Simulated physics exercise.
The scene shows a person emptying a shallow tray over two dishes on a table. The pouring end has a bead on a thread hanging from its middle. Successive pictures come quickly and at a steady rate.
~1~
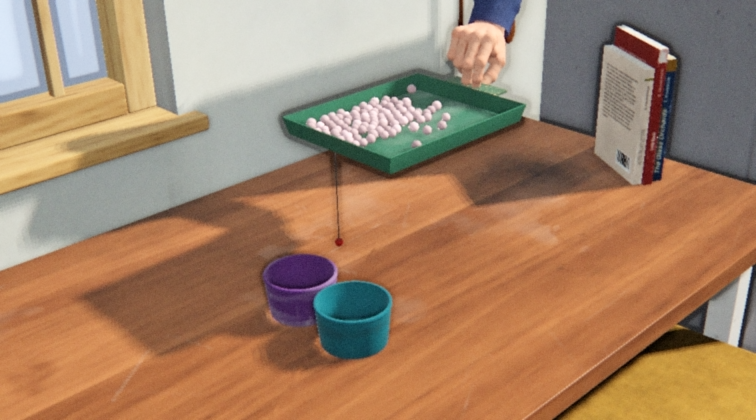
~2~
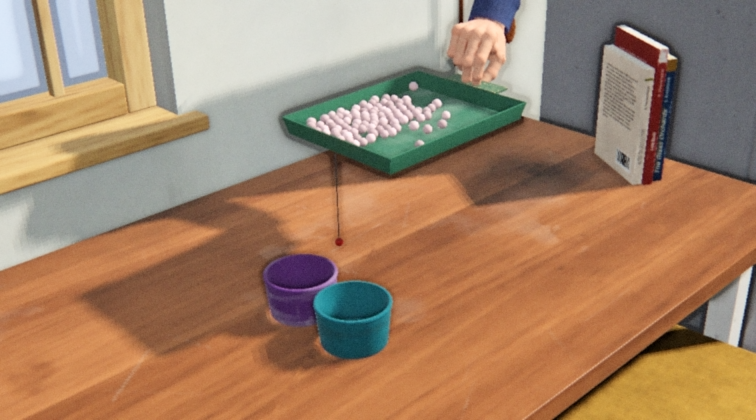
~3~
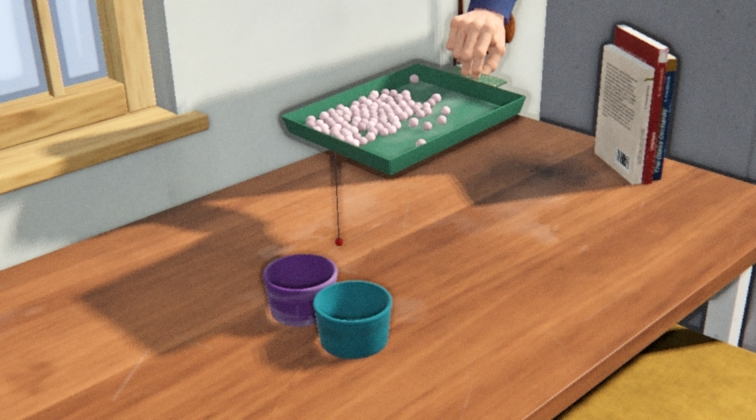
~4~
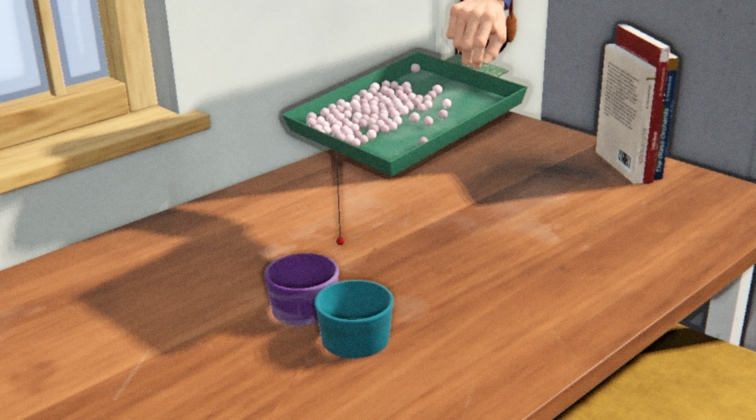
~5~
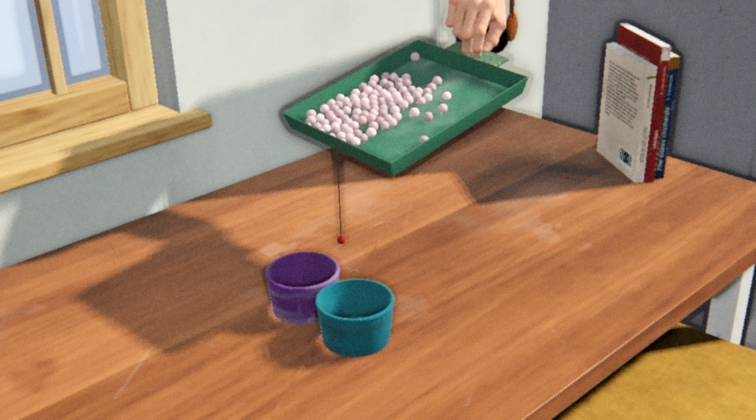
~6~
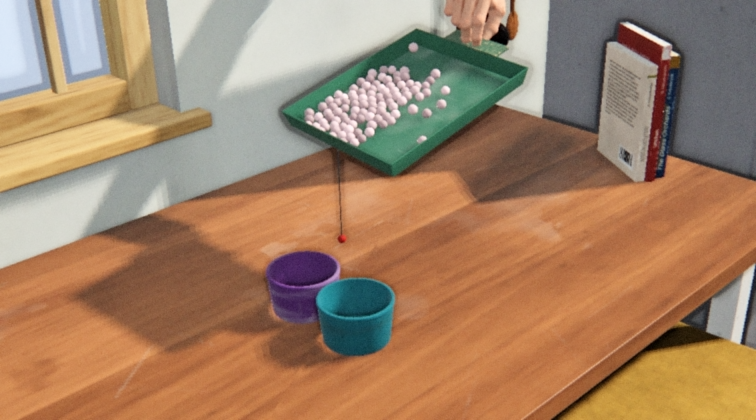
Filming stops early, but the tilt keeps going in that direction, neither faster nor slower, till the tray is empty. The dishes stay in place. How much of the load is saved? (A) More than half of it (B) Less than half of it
A.
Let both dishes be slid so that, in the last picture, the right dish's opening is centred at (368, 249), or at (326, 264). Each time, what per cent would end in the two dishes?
The first try yields 0% and the second yields 20%.
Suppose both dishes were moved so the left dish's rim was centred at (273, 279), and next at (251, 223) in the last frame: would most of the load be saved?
For the two tries in order: Not as much as half, not as much as half.
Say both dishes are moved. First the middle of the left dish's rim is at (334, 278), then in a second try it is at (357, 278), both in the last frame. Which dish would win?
Well, first the dish at left, then the dish at left.
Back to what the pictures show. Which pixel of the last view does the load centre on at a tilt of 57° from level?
Roughly at (355, 127).
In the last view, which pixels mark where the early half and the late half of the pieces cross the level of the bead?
Initially about (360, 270); subsequently about (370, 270).
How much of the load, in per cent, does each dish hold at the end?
So the left dish keeps 20 per cent, and the right one keeps 50 per cent.
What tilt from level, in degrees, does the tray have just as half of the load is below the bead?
It is at around 90 degrees by then.
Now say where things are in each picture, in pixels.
The first picture shows corners of the pouring end (289, 117) and (390, 155), level; middle of the load (365, 121), sugar pearls; left dish (274, 300); right dish (325, 332); bead on its thread (339, 242).
The second picture shows corners of the pouring end (289, 117) and (390, 156), level; middle of the load (365, 120).
The third picture shows corners of the pouring end (288, 116) and (390, 157), tipped barely, lowest at the right corner; middle of the load (365, 117).
The fourth picture shows corners of the pouring end (289, 114) and (391, 158), tipped a little, lowest at the right corner; middle of the load (366, 112).
The fifth picture shows corners of the pouring end (289, 112) and (391, 159), tipped a little, lowest at the right corner; middle of the load (365, 108).
The sixth picture shows corners of the pouring end (288, 110) and (391, 160), tipped a little, lowest at the right corner; middle of the load (363, 105), the larger part on the move; left dish (276, 297); right dish (328, 328).
Just after the last frame, tray tipped steeply; almost all on the tray; just a few in the air.
A moment on, tray tipped right over; roughly a quarter on the tray; roughly a third in the right dish; about a tenth in the left dish; about a tenth outside both; roughly a quarter in the air.
Further on, tray tipped past a quarter turn; roughly half in the right dish; roughly a quarter in the left dish; roughly a third outside both.
When it is over, tray tipped past a quarter turn; roughly half in the right dish; roughly a quarter in the left dish; roughly a third outside both.
